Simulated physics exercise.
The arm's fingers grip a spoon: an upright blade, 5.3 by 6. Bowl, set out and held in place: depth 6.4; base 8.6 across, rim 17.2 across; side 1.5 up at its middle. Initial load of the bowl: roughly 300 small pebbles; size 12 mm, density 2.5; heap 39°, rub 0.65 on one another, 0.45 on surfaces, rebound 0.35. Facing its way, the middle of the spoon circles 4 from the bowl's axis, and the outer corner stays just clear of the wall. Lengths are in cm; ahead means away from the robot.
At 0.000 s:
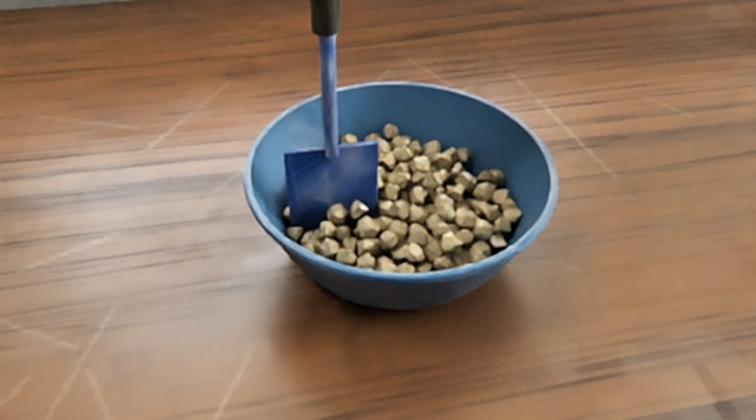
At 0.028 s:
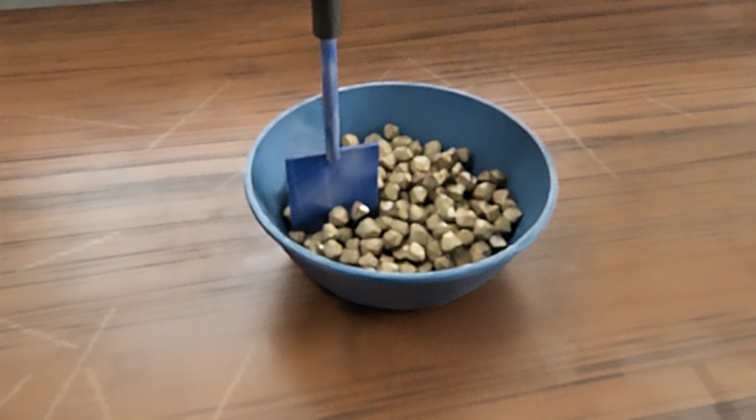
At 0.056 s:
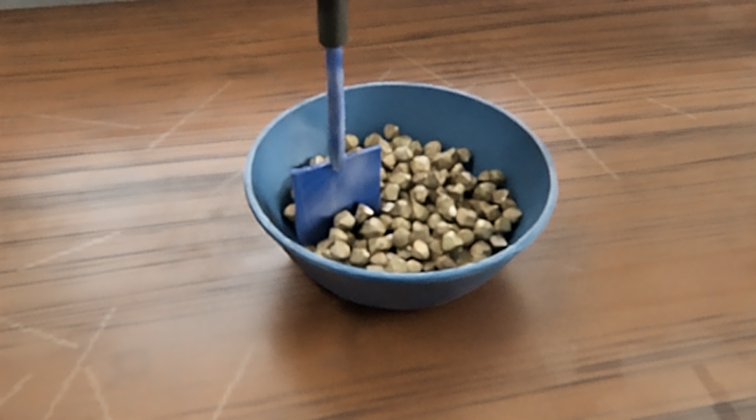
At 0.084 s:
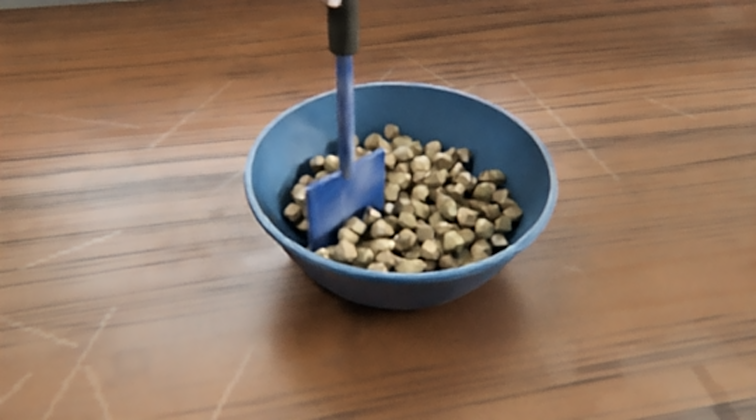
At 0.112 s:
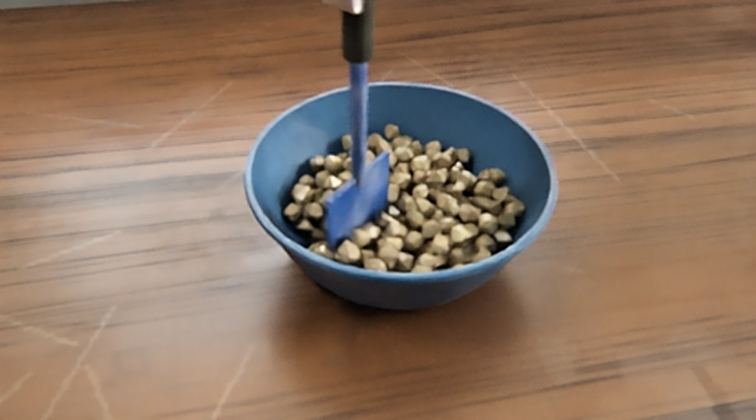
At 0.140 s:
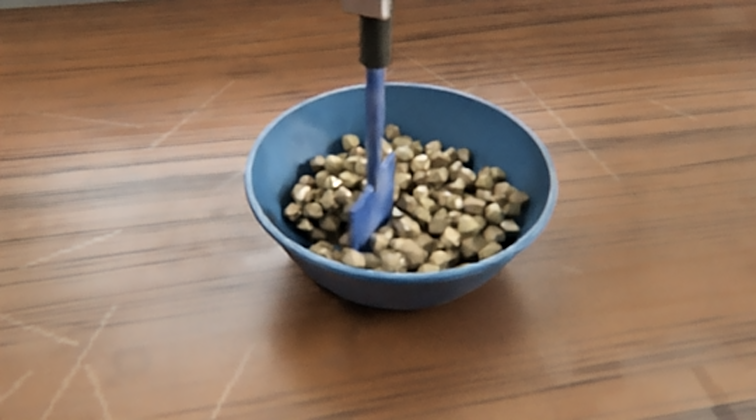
A blue spatula-like tool pushed through the small brownish pebbles in a blue bowl on a wooden table, moving slightly right and toward the viewer while its flat blade turned nearly edge-on.
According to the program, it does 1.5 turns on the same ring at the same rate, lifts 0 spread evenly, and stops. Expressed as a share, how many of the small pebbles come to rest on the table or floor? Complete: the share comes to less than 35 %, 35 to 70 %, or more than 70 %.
The share comes to less than 35 %.
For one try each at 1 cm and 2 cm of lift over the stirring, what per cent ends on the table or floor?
Try one: Around 25 %; try two: Around 20 %.
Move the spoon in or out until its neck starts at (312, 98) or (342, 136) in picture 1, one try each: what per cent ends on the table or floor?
10 and 25 %.
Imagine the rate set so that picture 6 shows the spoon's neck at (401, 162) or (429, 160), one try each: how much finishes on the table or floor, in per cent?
It comes to roughly 40 per cent and then 45 per cent.
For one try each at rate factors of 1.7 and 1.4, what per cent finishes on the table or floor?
45 % and 40 %.
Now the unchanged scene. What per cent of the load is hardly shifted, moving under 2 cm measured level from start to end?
I'd put it at about 5 in a hundred.
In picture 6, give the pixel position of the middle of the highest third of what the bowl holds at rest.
The centre sits around (443, 147) in the last picture.
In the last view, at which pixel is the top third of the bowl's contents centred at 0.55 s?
Roughly at (356, 124).
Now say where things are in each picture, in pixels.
Spoon neck at (330, 124), 0° round; upper third of the load around (403, 203), from x 290 to 510, top at y 135; 305 in the bowl, in the first picture.
Spoon neck at (331, 128), 5° round; upper third of the load around (403, 206), from x 290 to 510, top at y 135, in the second picture.
Spoon neck at (337, 136), 17° round; upper third of the load around (403, 208), from x 290 to 510, top at y 135, in the third picture.
Spoon neck at (346, 145), 30° round; upper third of the load around (407, 212), from x 290 to 510, top at y 135, in the fourth picture.
Spoon neck at (359, 152), 43° round; upper third of the load around (414, 214), from x 290 to 515, top at y 135, in the fifth picture.
Spoon neck at (374, 158), 56° round; upper third of the load around (420, 209), from x 290 to 520, top at y 135; 305 in the bowl, in the sixth picture.
By 0.55 s, 246° round, highest piece 8 above the table; 288 in the bowl, 12 on the table or floor, 5 in flight or on the tool.
By 0.95 s, 76° round, highest piece 8 above the table; 243 in the bowl, 57 on the table or floor, 5 in flight or on the tool.
By 1.35 s, 180° round, highest piece 7 above the table; 220 in the bowl, 85 on the table or floor.
By 2.05 s, 180° round, highest piece 7 above the table; 220 in the bowl, 85 on the table or floor.
Final count, 220 in the bowl, 85 on the table or floor. That is 28 % on the table or floor.
